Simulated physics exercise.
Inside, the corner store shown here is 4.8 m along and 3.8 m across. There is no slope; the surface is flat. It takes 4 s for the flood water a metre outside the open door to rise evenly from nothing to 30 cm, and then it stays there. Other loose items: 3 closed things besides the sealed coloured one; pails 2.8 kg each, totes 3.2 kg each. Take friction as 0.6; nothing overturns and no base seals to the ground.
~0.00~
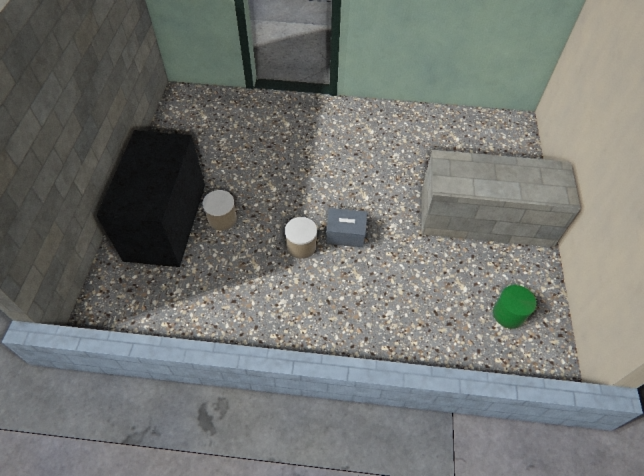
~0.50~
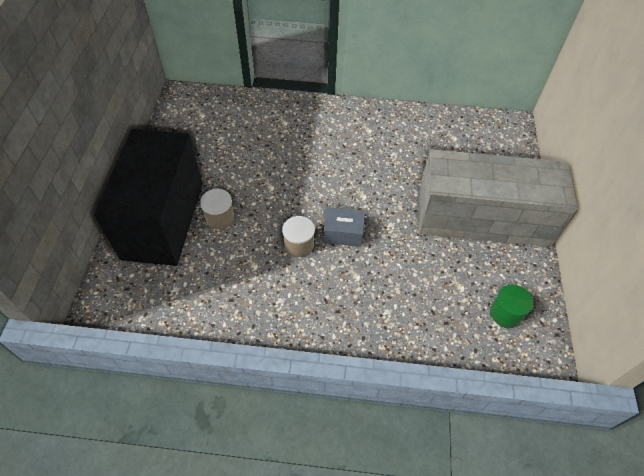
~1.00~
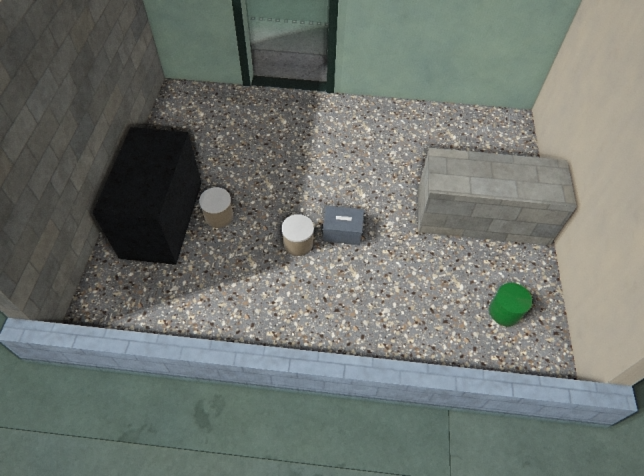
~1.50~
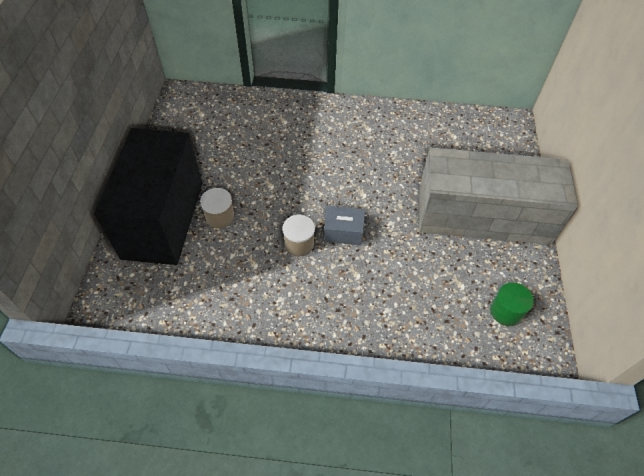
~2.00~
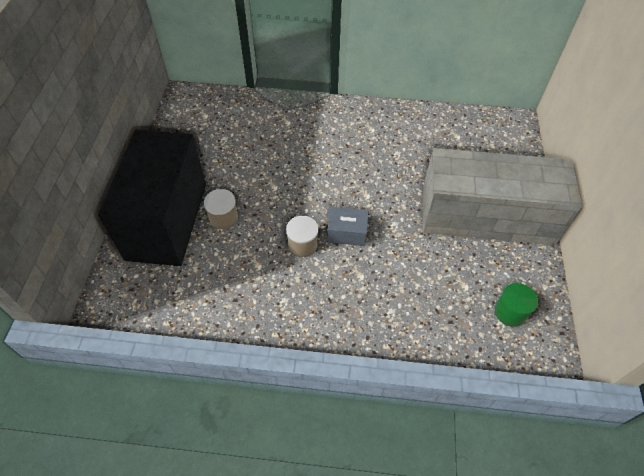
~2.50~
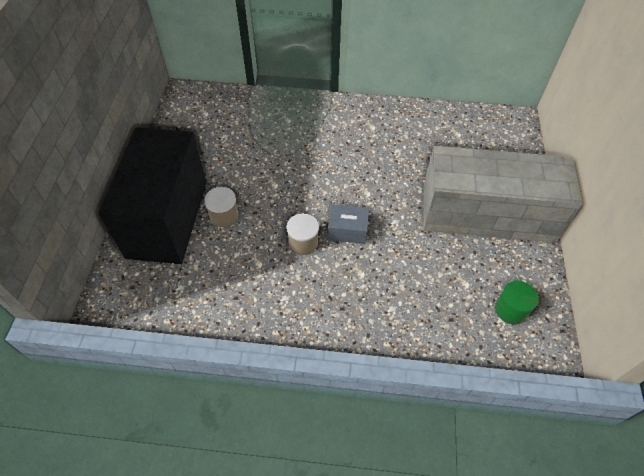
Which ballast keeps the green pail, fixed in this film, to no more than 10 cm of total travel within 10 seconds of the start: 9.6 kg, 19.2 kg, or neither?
Only 19.2 kg is enough.
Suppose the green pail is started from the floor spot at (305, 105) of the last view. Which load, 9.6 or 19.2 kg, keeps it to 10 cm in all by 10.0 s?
Short answer: No load.
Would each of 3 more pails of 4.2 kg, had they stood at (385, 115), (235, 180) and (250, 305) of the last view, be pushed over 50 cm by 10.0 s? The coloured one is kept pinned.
Spot one stays inside, spot two crosses the limit, spot three crosses the limit.
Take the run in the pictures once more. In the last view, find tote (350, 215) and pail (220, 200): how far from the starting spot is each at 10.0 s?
In that order: 150 cm, 120 cm.
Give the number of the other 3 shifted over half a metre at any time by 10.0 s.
Answer: 3.
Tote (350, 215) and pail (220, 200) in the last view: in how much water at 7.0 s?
Depths: Near 7 cm, then near 11 cm.
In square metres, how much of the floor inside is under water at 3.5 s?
The covered patch comes to about 5.0 m2.
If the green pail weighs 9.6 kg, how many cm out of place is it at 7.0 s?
Close to 0 centimetres.
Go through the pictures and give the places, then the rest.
The first picture shows the green pail at (519, 300) rests on the ground; 0.0 m2 under water; 0 of 4 have shifted.
The second picture shows the green pail at (516, 300) rests on the ground; 0.0 m2 under water; 0 of 4 have shifted.
The third picture shows the green pail at (515, 298) rests on the ground; 0.0 m2 under water; 0 of 4 have shifted.
The fourth picture shows the green pail at (516, 298) rests on the ground; 0.0 m2 under water; 0 of 4 have shifted.
The fifth picture shows the green pail at (520, 298), on the bottom; 0.2 m2 under water; 0 of 4 have shifted.
The sixth picture shows the green pail at (521, 296) rests on the ground; 1.0 m2 under water; 0 of 4 have shifted.
After 3.5 s the green pail would be 0 cm from its start with 9.6 kg and 0 cm from its start with 19.2 kg; 0 cm of water round it then.
After 4.5 s the green pail would be 0 cm from its start with 9.6 kg and 0 cm from its start with 19.2 kg; 0 cm of water round it then.
After 7.0 s the green pail would be 0 cm from its start with 9.6 kg and 0 cm from its start with 19.2 kg; 5 cm of water round it then.
After 10.0 s the green pail would be 66 cm from its start with 9.6 kg and 0 cm from its start with 19.2 kg; 17 cm of water round it then.
